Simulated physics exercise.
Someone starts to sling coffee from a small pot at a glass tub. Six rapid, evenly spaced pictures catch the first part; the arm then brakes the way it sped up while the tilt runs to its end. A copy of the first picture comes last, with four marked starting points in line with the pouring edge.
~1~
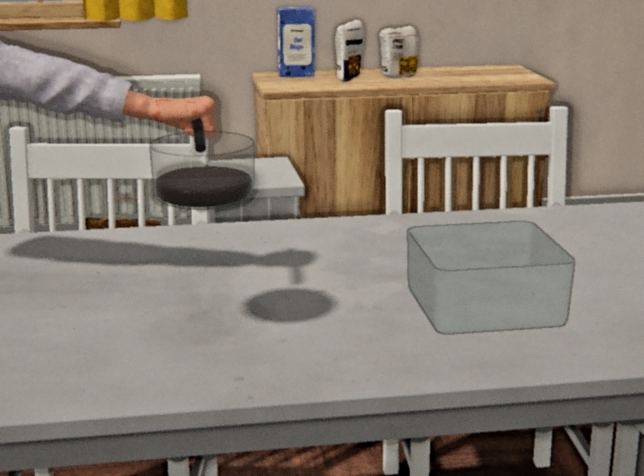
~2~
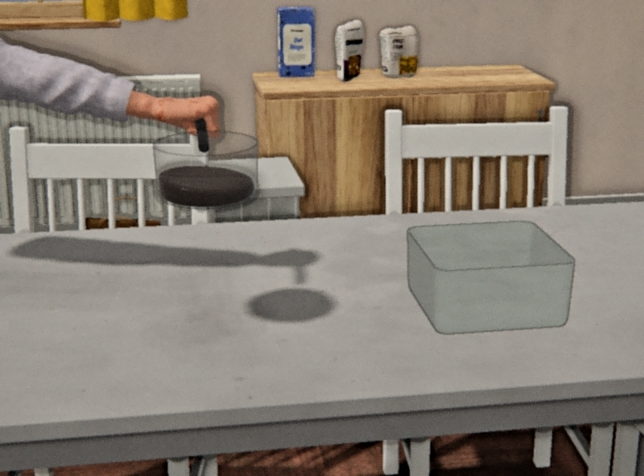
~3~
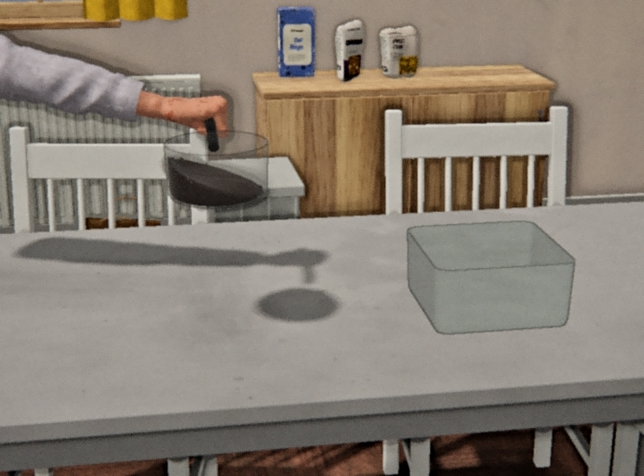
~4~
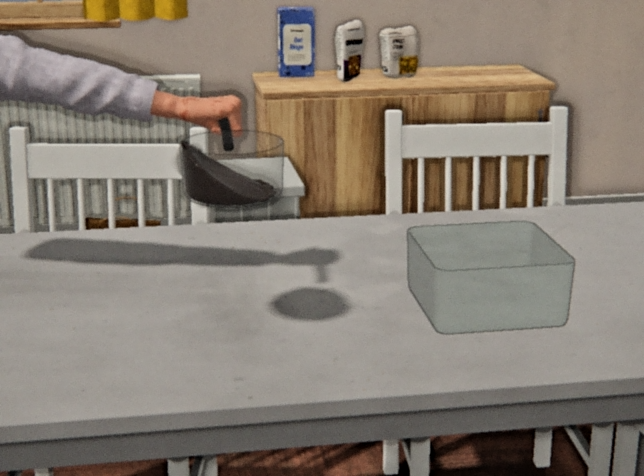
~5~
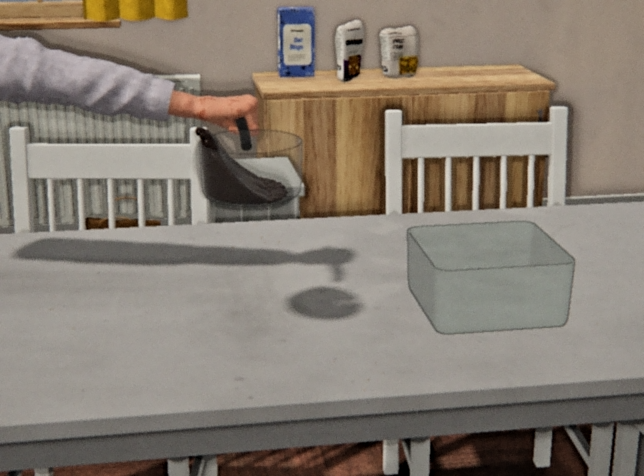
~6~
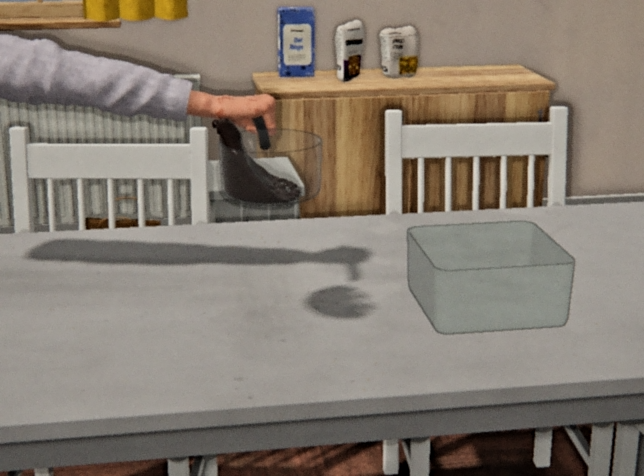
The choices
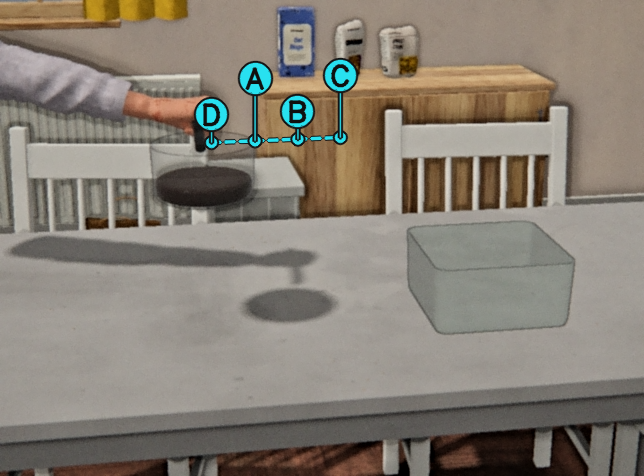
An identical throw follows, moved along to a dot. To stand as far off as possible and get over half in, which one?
Dot C.
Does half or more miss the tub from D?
Yes.
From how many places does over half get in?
One of them.
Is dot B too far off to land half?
Yes.
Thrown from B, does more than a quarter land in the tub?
No.
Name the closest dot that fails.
B it is.
On the marked copy, A at (255, 140); B at (297, 139); C at (340, 137); D at (211, 142).
With A, about 9 % lands in the tub, 88 % falls short and 3 % goes beside or beyond.
With B, about 16 % lands in the tub, 78 % falls short and 7 % goes beside or beyond.
With C, about 84 % lands in the tub, 4 % falls short and 12 % goes beside or beyond.
With D, about 7 % lands in the tub, 92 % falls short.
